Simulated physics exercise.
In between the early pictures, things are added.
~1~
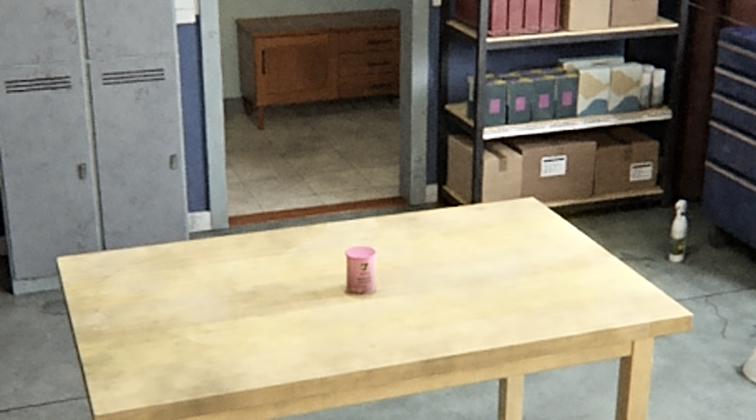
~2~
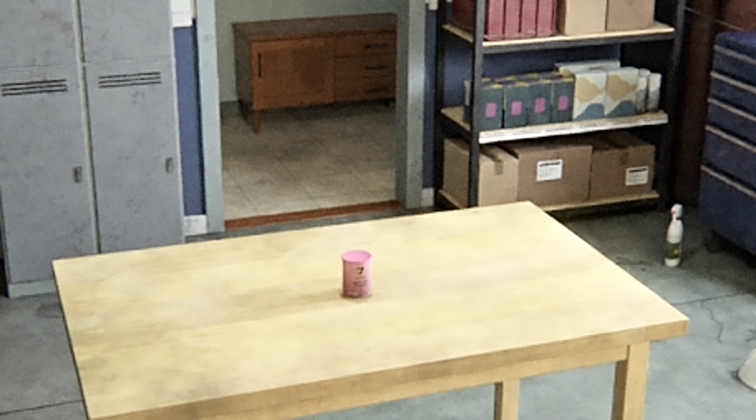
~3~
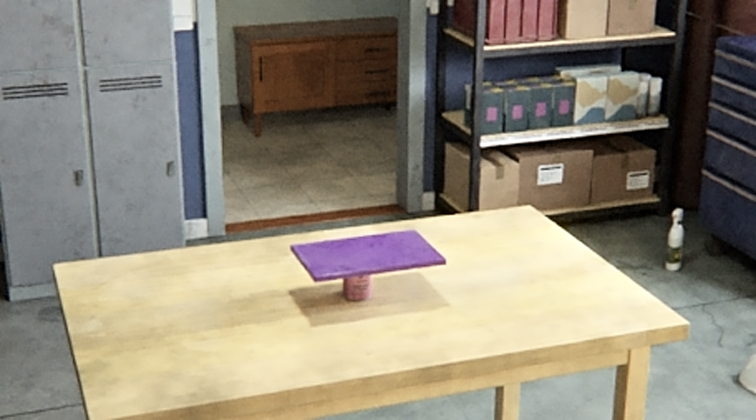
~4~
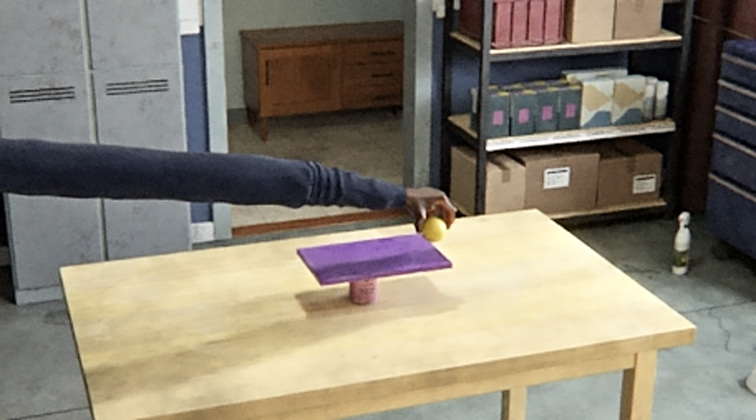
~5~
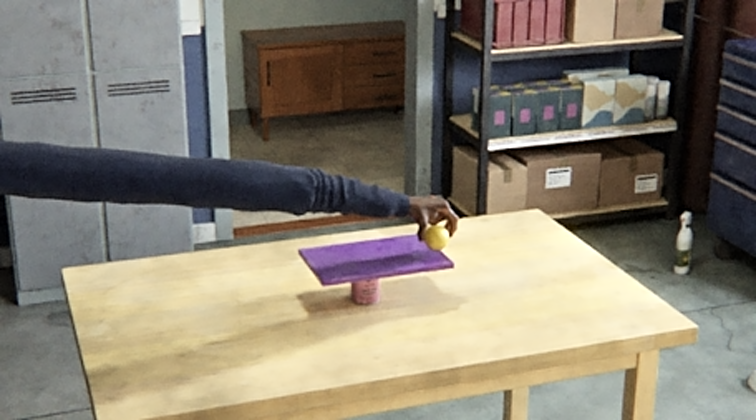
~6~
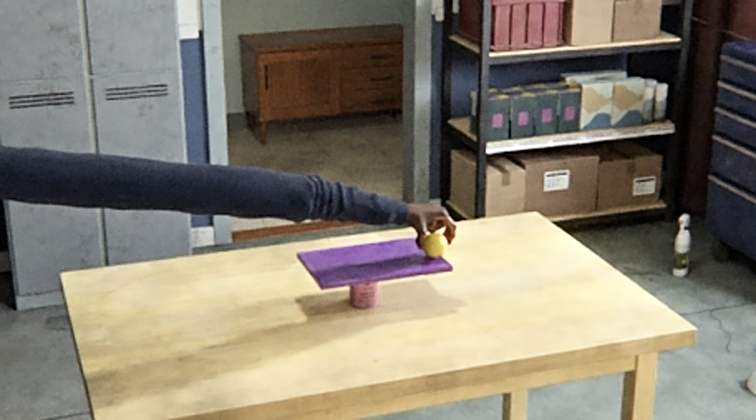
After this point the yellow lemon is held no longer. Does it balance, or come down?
Most likely something will tip or drop.
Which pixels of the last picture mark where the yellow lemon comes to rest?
It ends near (466, 284).
Then, 0.30 s past the last view, yellow lemon now fallen; purple lid rocked 26° from its first pose.
Then, 0.50 s past the last view, purple lid rocked 36° from its first pose.
Then, 0.70 s past the last view, purple lid rocked 29° from its first pose.
Finally, fallen, yellow lemon; moved from the start, purple lid; pink tin still in place. Final places as the last picture's camera would see them, yellow lemon near (466, 285). The stack comes apart.
